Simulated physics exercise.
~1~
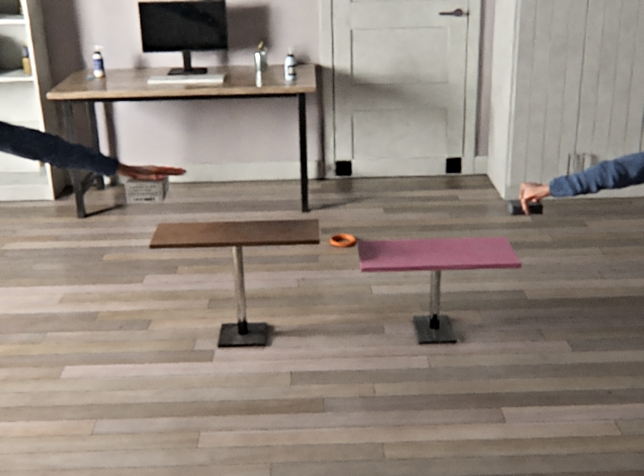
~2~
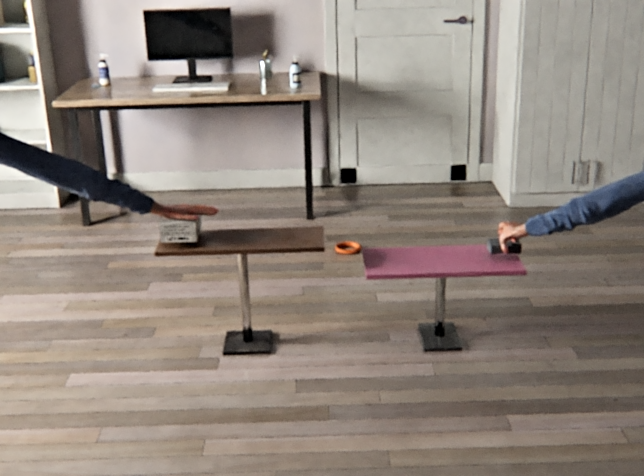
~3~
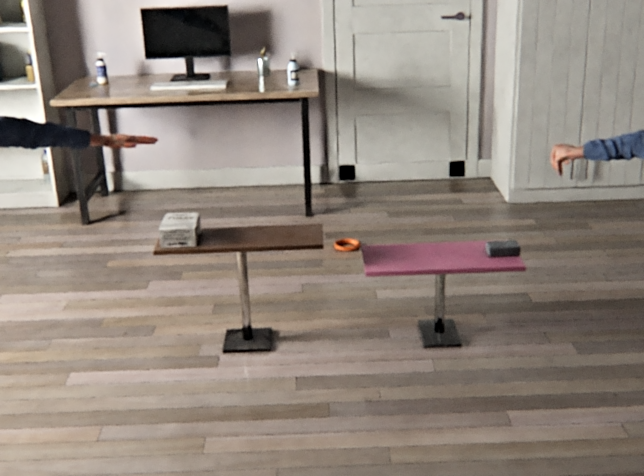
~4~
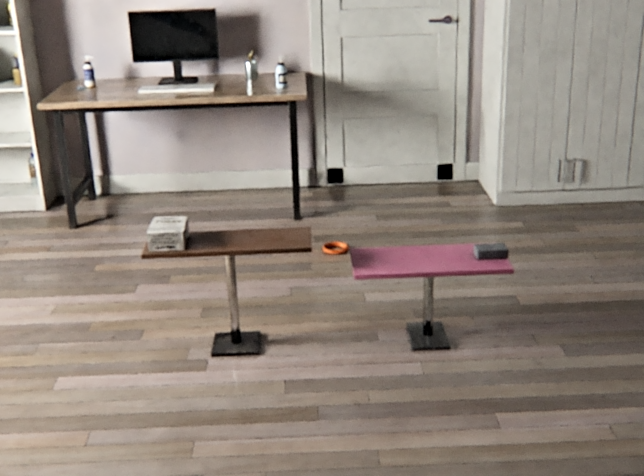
In a room with a wood-plank floor, seen from the front by a gently swaying camera, two slim pedestal tables stand before a desk with a monitor and a pale door. The left one has a brown top and the right one a pink top, with an orange ring between them. An arm reaches in from each side, lowering a light grey box onto the brown stand's left end and a dark grey sponge onto the pink table's right end. Both hands let go and withdraw. Both tables stay upright and flat on their bases, still holding their objects.
